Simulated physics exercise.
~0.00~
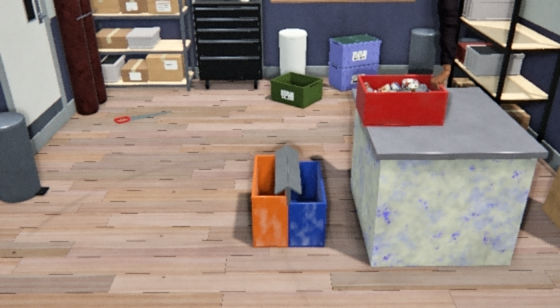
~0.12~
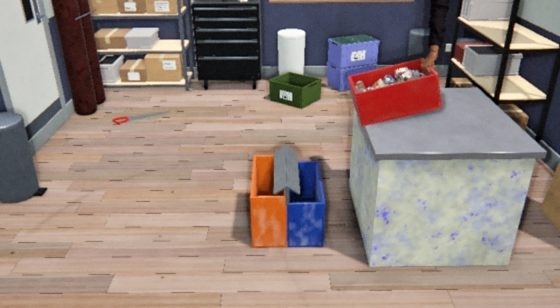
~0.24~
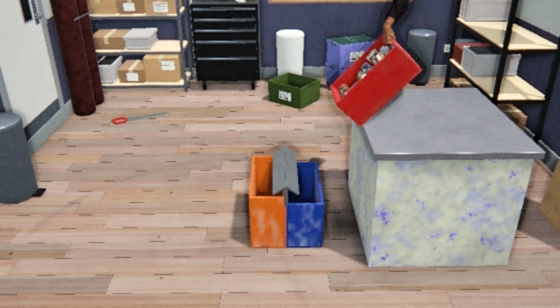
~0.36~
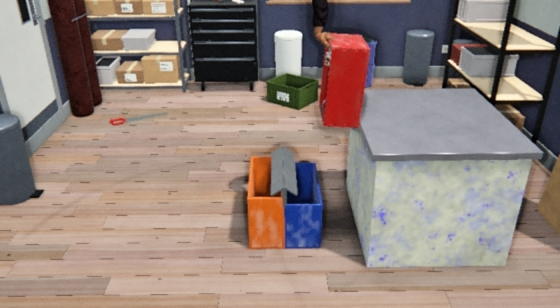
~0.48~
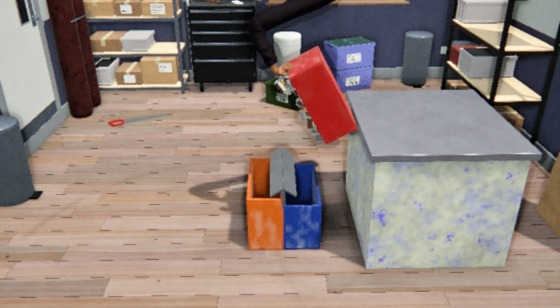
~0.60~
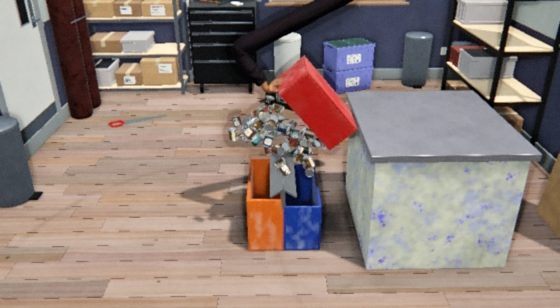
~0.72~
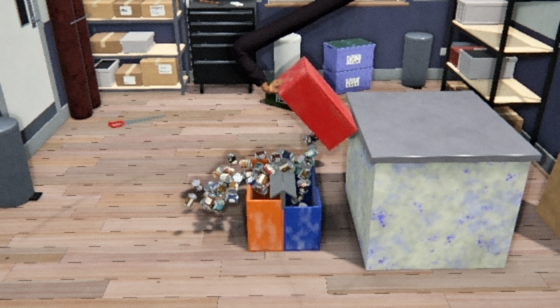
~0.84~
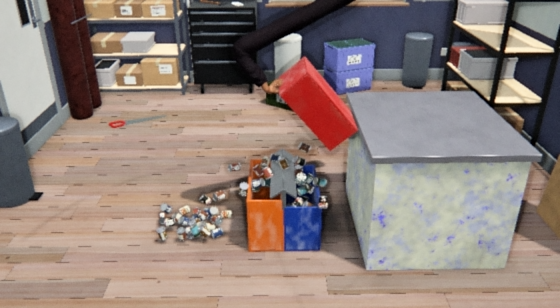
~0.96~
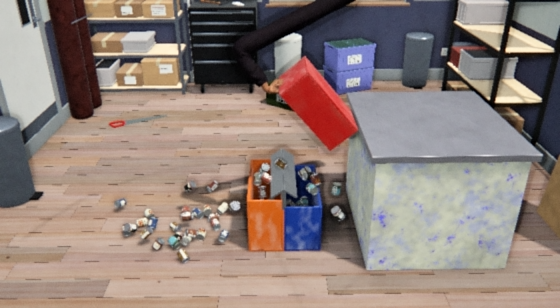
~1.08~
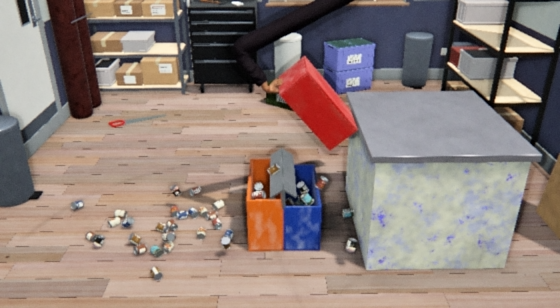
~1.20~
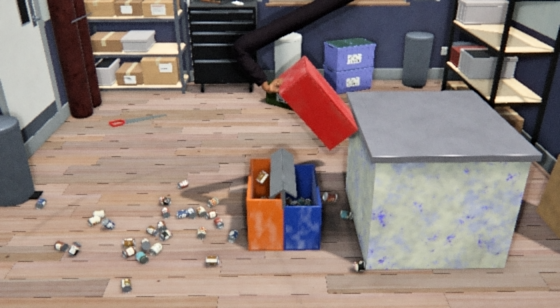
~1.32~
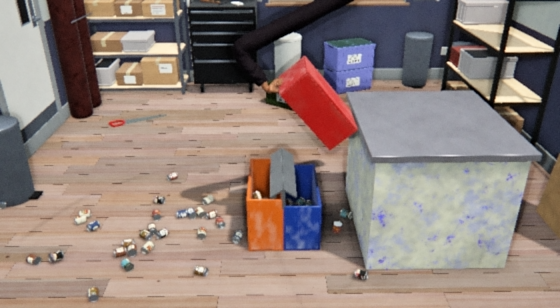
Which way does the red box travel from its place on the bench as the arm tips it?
It moves to the left, off the bench top and toward the two troughs.
